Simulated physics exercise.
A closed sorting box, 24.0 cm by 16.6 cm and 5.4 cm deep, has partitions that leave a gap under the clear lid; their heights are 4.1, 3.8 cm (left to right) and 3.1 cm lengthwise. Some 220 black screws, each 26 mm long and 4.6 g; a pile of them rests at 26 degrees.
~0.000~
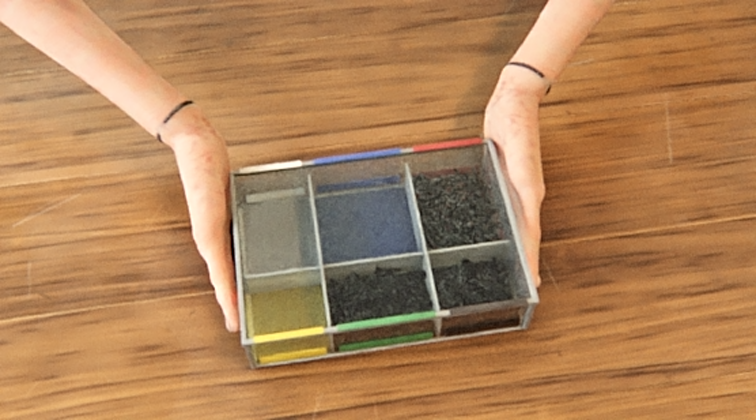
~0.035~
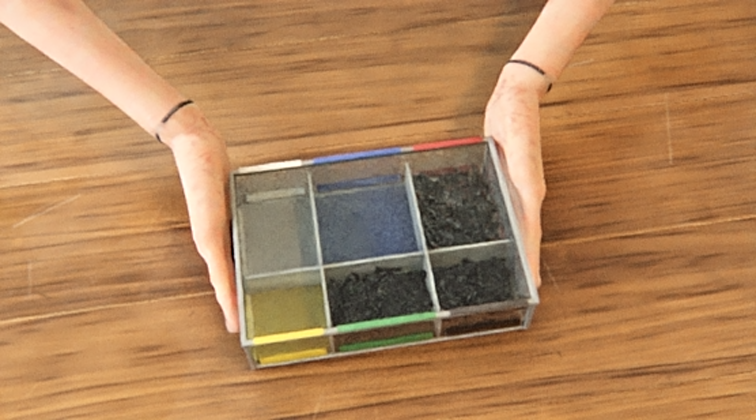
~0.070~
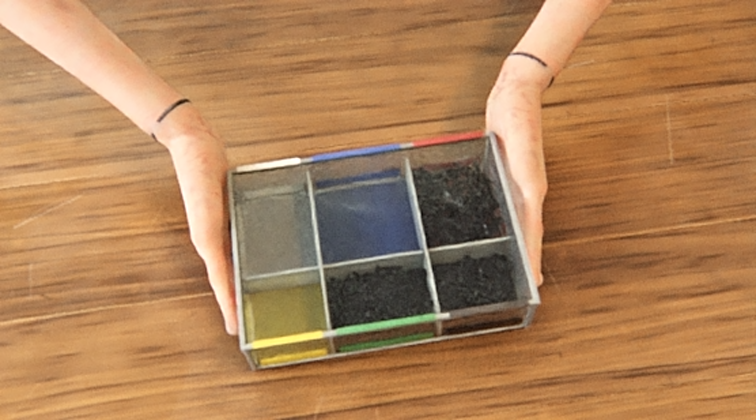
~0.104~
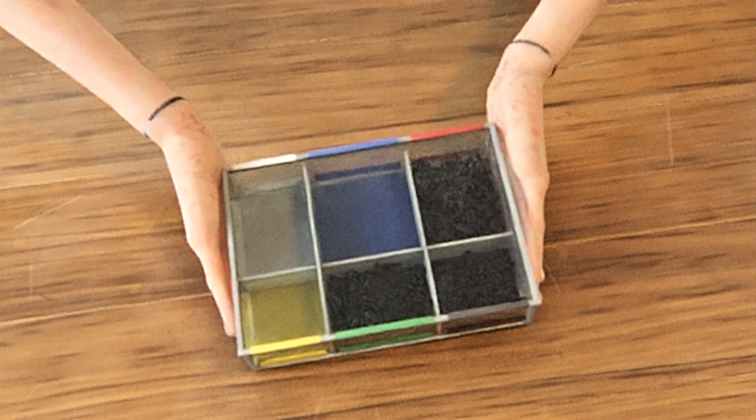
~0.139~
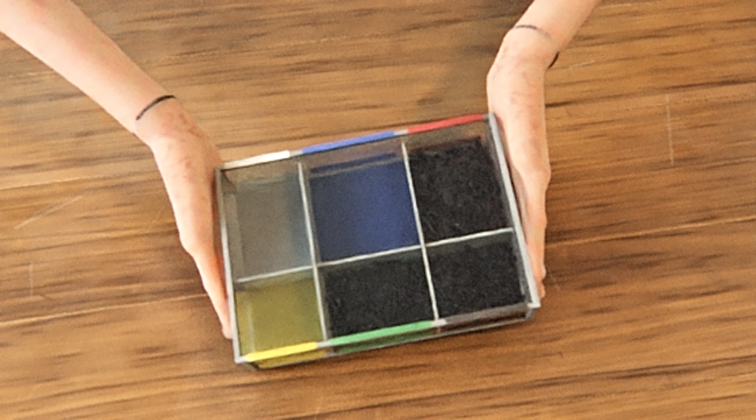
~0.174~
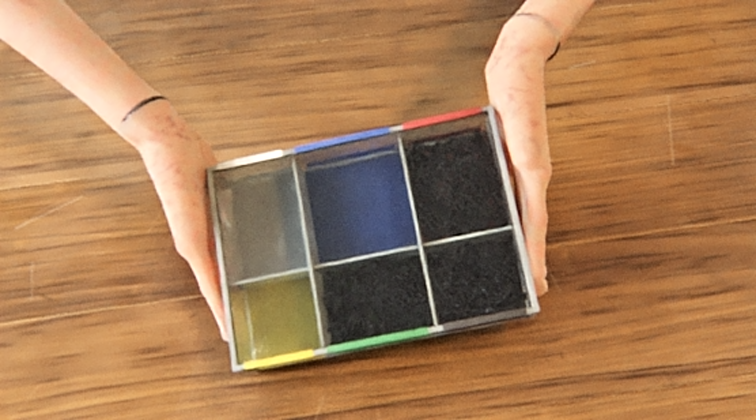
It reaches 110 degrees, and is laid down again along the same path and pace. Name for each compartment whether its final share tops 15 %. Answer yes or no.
Red yes, blue no, green yes, yellow no, white no, black yes.
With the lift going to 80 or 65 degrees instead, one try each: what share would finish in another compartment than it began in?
Some 10 and 10 per cent.
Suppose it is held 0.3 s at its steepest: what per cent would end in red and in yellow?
In that case red 20; yellow 0.
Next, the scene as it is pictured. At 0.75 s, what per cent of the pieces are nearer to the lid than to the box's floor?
About 70 per cent.
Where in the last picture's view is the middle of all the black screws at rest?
Around (447, 302).
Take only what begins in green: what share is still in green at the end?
About 100 per cent.
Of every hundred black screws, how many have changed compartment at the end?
Some 20 per cent.
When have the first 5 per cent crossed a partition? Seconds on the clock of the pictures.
Near 0.65 s.
Then, at 0.75 s, tilt 109 degrees; red 30 %, green 40 %, black 30 %.
After 1.13 s, tilt 47 degrees; red 20 %, green 40 %, black 40 %.
After 1.60 s, tilt 0 degrees; red 20 %, green 40 %, black 40 %.
At rest (1.9 s), red 20 %, blue 0 %, green 40 %, yellow 0 %, white 0 %, black 40 %.
